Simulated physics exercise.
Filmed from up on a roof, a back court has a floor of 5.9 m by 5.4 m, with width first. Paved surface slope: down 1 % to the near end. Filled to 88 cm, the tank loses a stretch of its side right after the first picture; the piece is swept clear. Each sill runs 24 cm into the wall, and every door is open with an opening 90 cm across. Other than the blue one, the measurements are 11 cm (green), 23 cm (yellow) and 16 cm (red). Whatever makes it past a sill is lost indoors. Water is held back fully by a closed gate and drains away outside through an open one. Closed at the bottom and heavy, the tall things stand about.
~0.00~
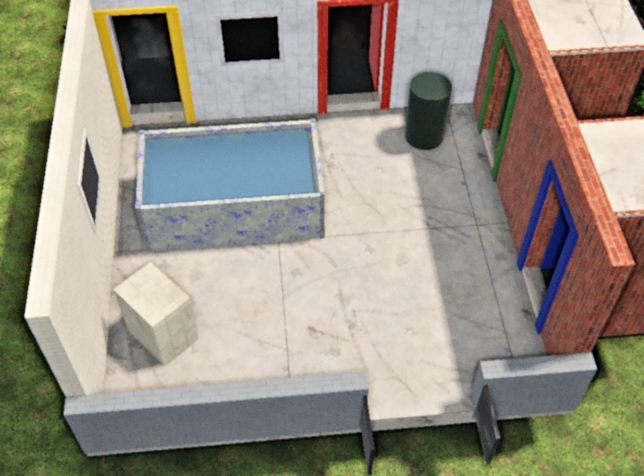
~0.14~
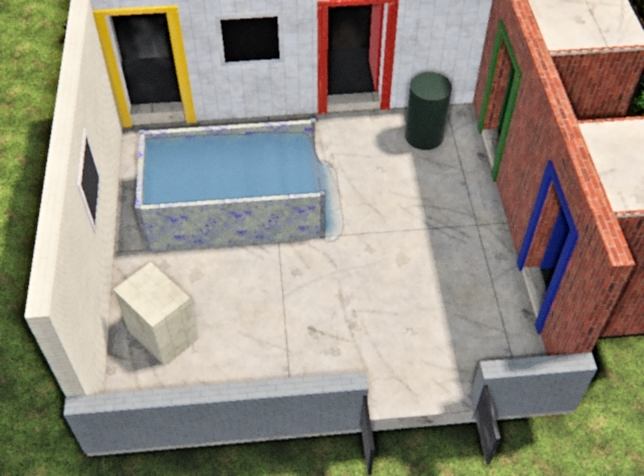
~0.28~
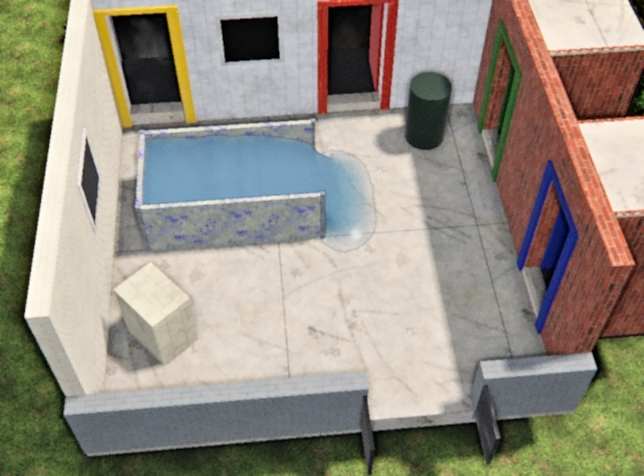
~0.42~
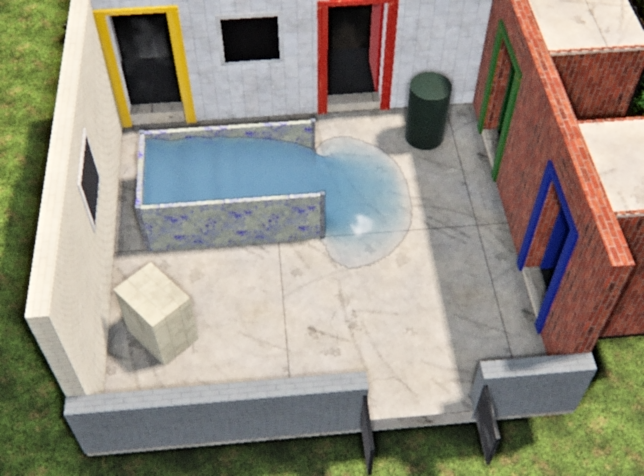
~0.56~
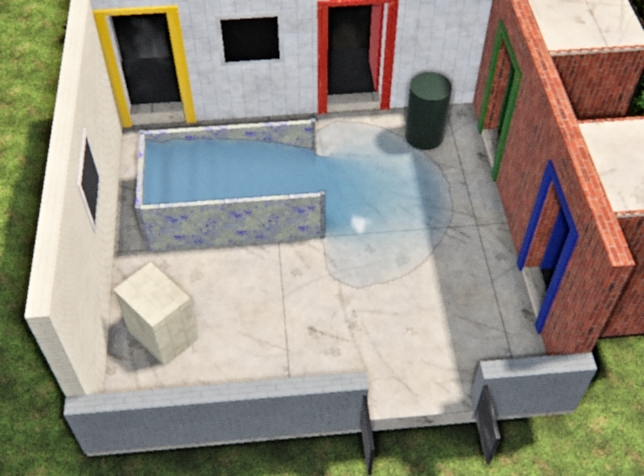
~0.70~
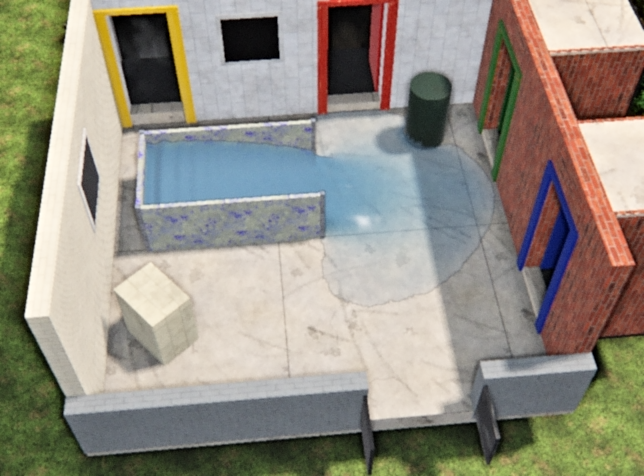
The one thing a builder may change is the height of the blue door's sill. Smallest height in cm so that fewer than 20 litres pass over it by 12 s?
I would say 18 cm.
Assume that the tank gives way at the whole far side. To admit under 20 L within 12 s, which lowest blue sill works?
With that break, close to 10.0 cm.
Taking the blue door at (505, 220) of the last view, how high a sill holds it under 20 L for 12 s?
You'd want it roughly 34 cm high.
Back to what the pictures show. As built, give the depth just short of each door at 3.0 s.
Lab note, depth in cm: Green 26; blue 16; yellow 0; red 10.
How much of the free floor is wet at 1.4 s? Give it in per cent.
40 %.
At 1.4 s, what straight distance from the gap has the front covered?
Roughly 3.8 metres.
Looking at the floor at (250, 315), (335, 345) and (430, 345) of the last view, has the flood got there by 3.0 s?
So the three spots come out spared, spared, swamped, in that order.
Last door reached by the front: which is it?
The answer is the yellow door.
After 1.4 s water covers 40 % of the floor, deepest (42 cm) near (490, 190); 16 cm at the blue door, 2 litres in over its 9 cm sill.
After 3.0 s water covers 50 % of the floor, deepest (39 cm) near (547, 387); 16 cm at the blue door, 68 litres in over its 9 cm sill.
After 12.0 s water covers 95 % of the floor, deepest (14 cm) near (356, 404); 6 cm at the blue door, 128 litres in over its 9 cm sill.
At the blue door as built, the water arrived by 1.1 s and peaked near 21 cm at 2.0 s.
With a sill of 14.5 cm, 45 litres would have come in within the 12 s; with 19.5 cm, 13 litres. So under 20 litres takes about 18 cm.
